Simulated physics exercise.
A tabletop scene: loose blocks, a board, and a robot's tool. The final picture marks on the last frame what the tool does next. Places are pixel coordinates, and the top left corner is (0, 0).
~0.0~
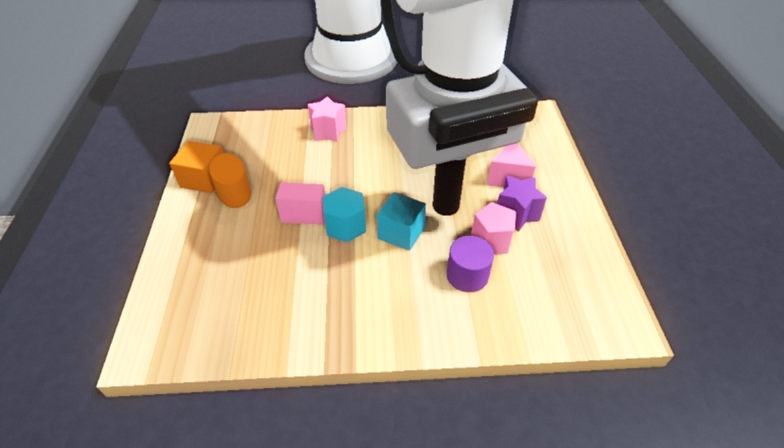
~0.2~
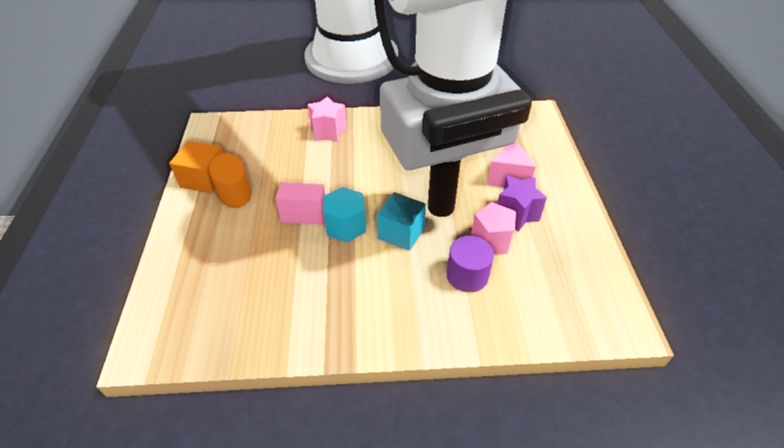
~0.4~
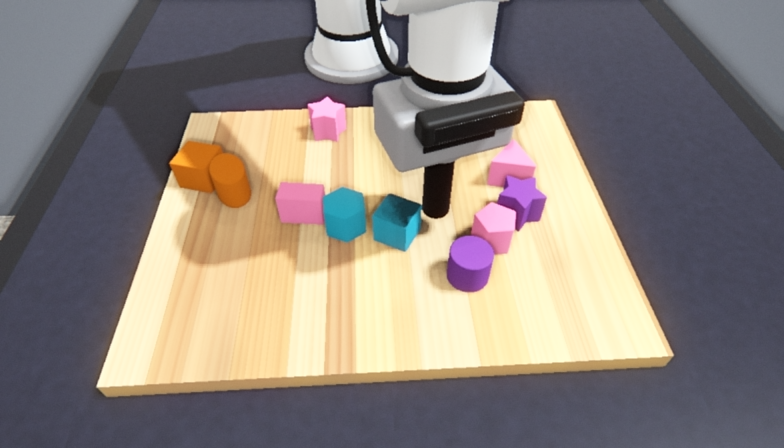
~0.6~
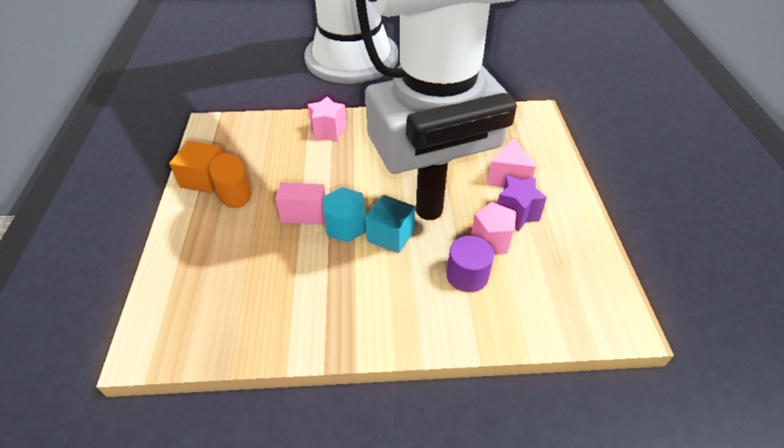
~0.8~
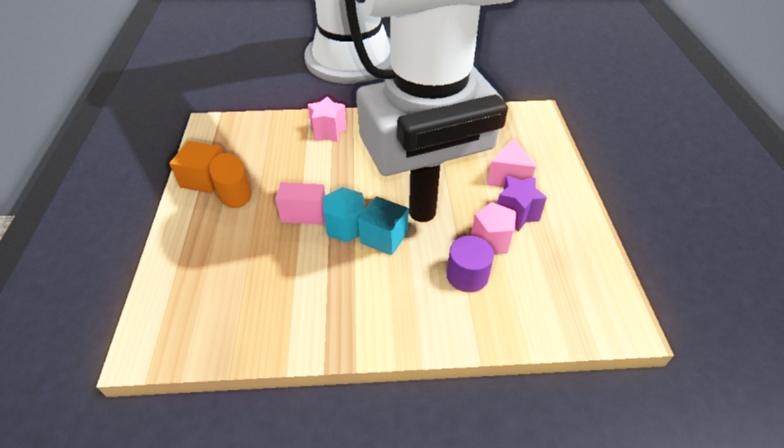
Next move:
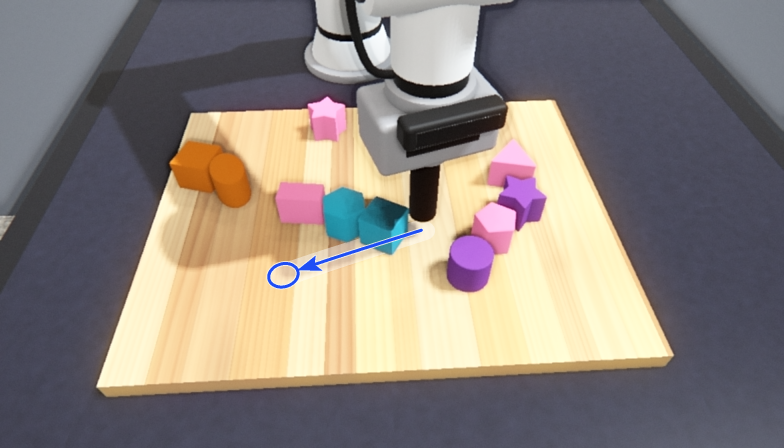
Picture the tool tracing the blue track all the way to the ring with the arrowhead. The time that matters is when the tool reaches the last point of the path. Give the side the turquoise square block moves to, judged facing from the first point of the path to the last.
To the path's right.
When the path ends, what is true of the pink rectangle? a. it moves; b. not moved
Letter a.
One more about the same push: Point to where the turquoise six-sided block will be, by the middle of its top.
Just about (273, 206).
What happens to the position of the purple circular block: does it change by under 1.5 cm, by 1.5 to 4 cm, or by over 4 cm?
The displacement of the purple circular block is below 1.5 cm.
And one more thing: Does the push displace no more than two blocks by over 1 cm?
The answer is no.
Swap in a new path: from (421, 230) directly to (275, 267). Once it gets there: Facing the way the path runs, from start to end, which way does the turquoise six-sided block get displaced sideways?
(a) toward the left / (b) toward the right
b
Drawn move, in a line from (421, 230) to (283, 275).
On the path given first. One third of the way, tool (376, 228); pink rectangle (279, 184), turned 25° clockwise; turquoise six-sided block (307, 206), turned 35° clockwise; turquoise square block (335, 227).
Two thirds of the way, tool (329, 243); pink rectangle (265, 177), turned 45° clockwise; turquoise six-sided block (275, 205), turned 60° clockwise; turquoise square block (286, 234), turned 25° clockwise.
At the end, tool (279, 259); pink rectangle (265, 176), turned 50° clockwise; turquoise six-sided block (273, 206), turned 70° clockwise; turquoise square block (248, 239), turned 85° clockwise; purple circular block still; pink pentagonal block still.
